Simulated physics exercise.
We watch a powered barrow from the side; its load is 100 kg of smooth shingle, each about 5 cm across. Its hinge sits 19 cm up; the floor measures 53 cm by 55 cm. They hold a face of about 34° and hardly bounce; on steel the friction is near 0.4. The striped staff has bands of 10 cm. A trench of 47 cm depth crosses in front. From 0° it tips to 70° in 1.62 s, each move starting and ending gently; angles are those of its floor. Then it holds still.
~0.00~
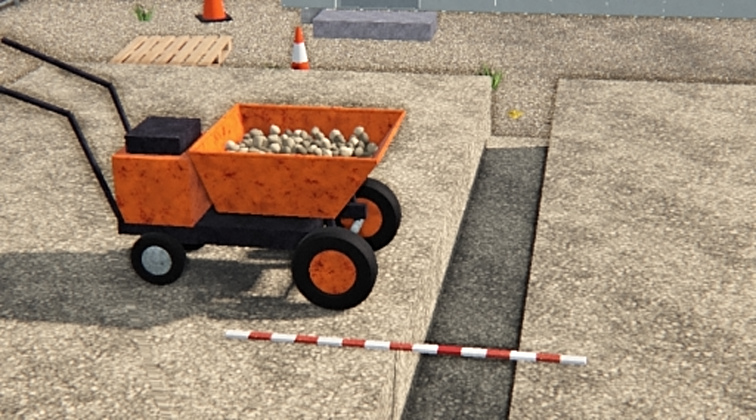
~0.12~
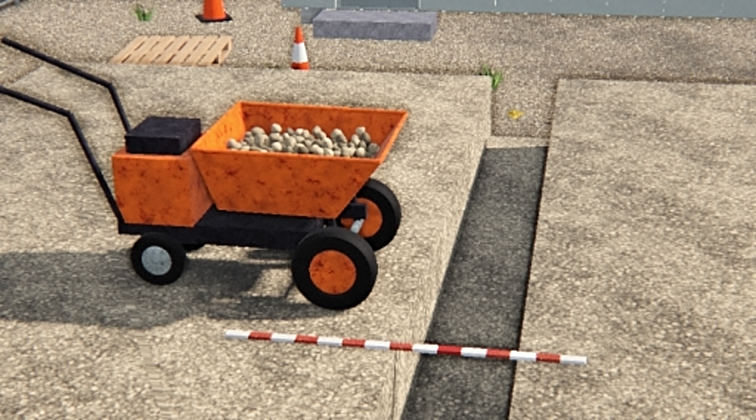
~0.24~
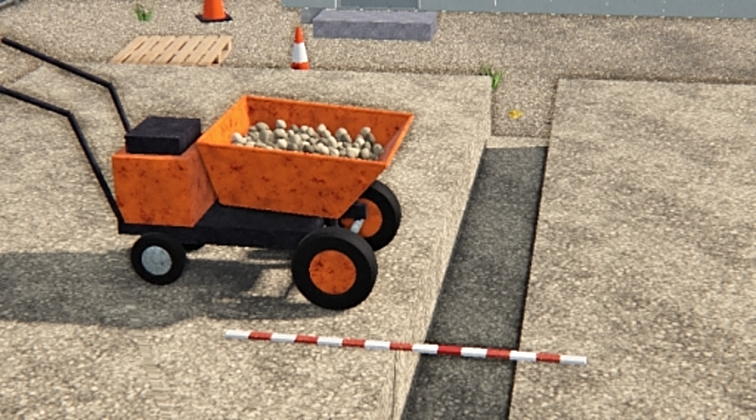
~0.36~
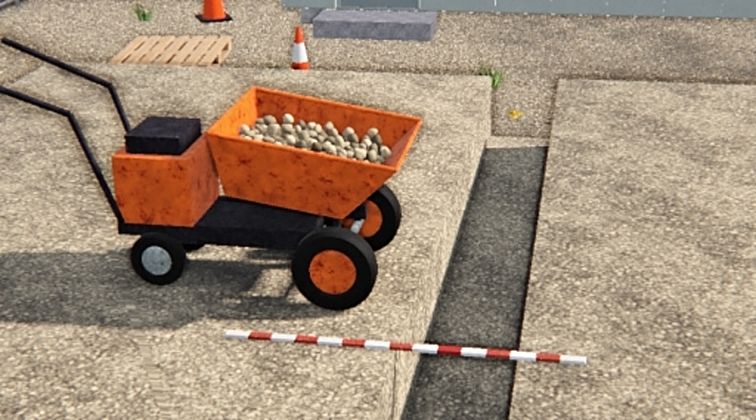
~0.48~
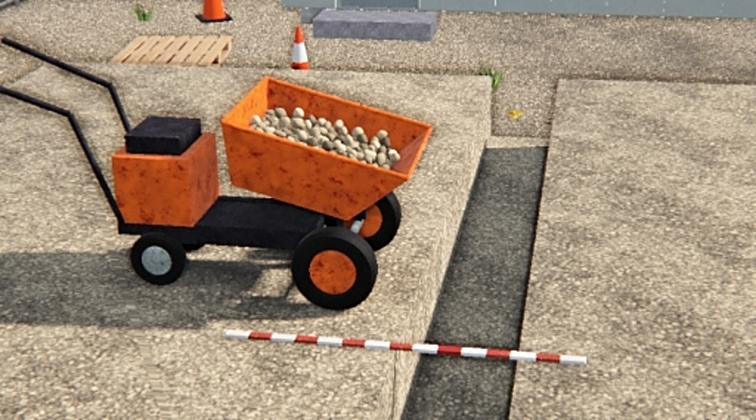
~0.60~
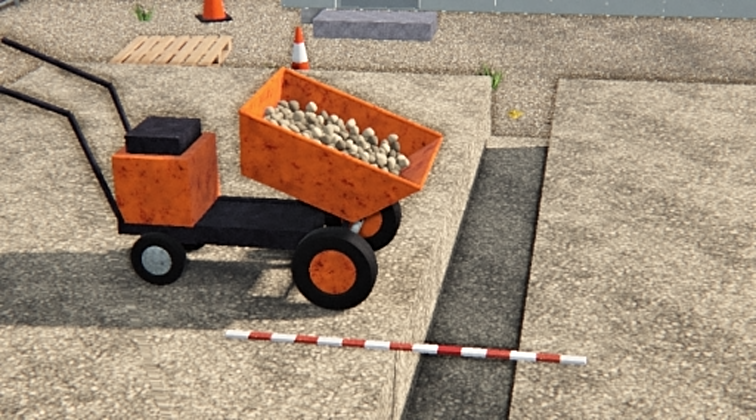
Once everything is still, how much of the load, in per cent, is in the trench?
Close to 87 in a hundred.
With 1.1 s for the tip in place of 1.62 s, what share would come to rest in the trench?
In that case some 75 per cent.
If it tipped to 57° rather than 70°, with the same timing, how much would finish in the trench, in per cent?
In that case some 60 per cent.
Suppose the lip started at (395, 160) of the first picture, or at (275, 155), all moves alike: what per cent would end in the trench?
First some 65, then 70 per cent.
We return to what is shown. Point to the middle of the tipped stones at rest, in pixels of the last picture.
Near (495, 367).
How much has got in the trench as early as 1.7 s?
About 45 per cent by then.
After 1.2 s the floor is at 59°; 100 % in the tray; the foremost stones are at (475, 226).
After 1.7 s the floor is at 70°; 47 % in the tray, 44 % in the trench, 10 % past the trench; the foremost stones are at (596, 291).
After 2.1 s the floor is at 70°; 19 % in the tray, 68 % in the trench, 13 % past the trench; the foremost stones are at (656, 295).
After 4.0 s the floor is at 70°; 0 % in the tray, 87 % in the trench, 13 % past the trench; the foremost stones are at (679, 299).
